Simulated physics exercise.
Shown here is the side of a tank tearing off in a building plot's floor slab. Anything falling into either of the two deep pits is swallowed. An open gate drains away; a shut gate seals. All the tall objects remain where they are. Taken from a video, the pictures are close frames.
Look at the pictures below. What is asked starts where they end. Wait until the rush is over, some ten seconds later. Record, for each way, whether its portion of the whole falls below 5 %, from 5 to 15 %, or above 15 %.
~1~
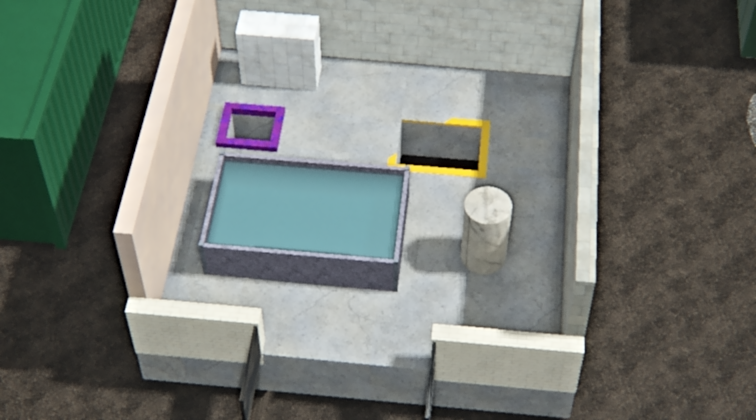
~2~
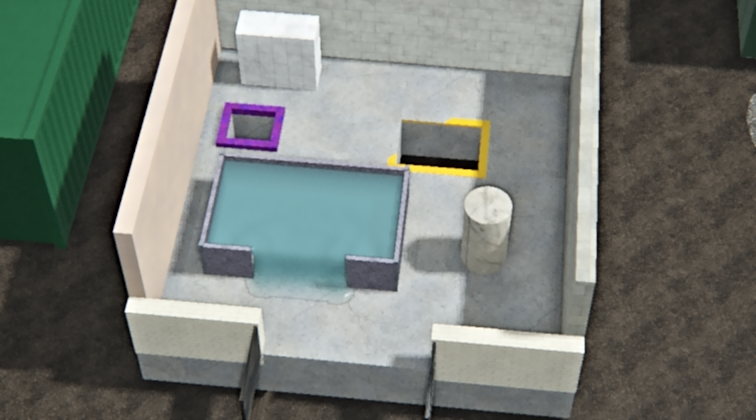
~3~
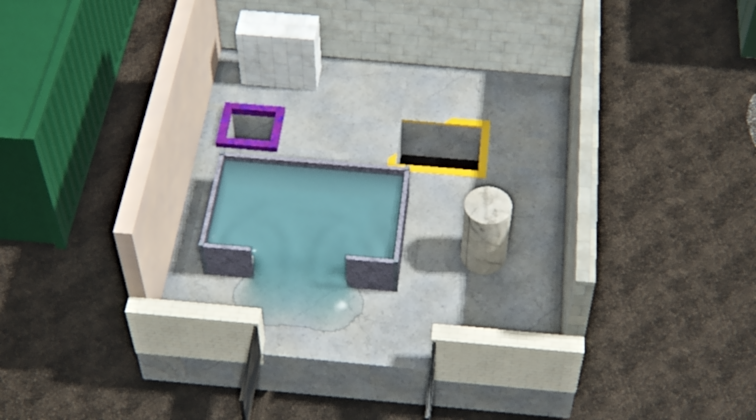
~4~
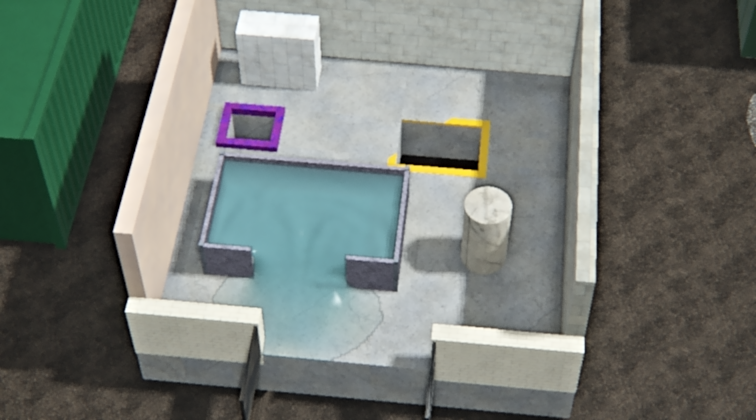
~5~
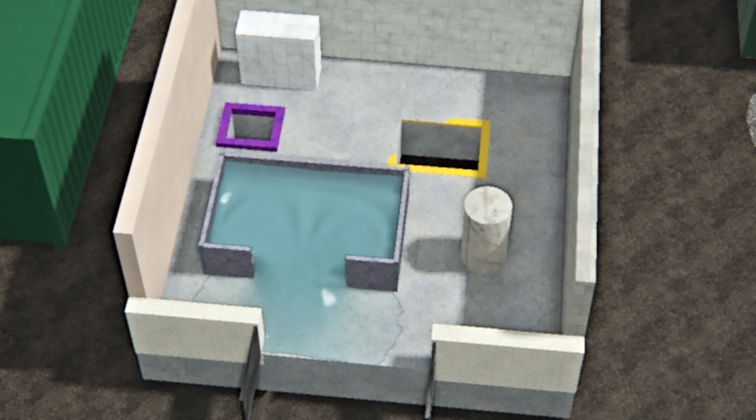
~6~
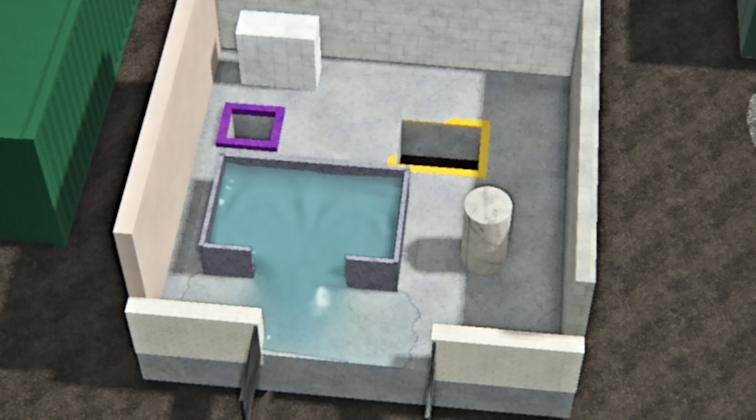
In the end the gate drains a share exceeding fifteen per cent, the yellow pit drains a share short of five per cent, the purple pit drains a share short of five per cent.
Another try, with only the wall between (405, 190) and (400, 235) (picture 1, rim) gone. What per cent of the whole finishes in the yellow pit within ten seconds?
Yellow: 15 %.
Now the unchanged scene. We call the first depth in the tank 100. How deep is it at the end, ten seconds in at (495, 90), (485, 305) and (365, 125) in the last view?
Readings in order: Around 2, 0 and 2 %.
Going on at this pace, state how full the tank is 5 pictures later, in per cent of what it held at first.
Somewhere near 64 %, give or take.
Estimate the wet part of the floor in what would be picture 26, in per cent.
That's roughly 25 per cent.
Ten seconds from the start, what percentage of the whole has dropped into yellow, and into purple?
I'd put them at roughly 2 and 0 per cent respectively.
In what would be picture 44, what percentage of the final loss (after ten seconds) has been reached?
I'd estimate some 80 per cent.
A moment on, water covers 15 % of the floor; the gate 16 %, the yellow pit 0 %, the purple pit 0 %.
Next, water covers 20 % of the floor; the gate 29 %, the yellow pit 0 %, the purple pit 0 %.
Then, water covers 25 % of the floor; the gate 43 %, the yellow pit 0 %, the purple pit 0 %.
Later, water covers 35 % of the floor; the gate 58 %, the yellow pit 0 %, the purple pit 0 %.
In the end, water covers 45 % of the floor; the gate 69 %, the yellow pit 2 %, the purple pit 0 %.
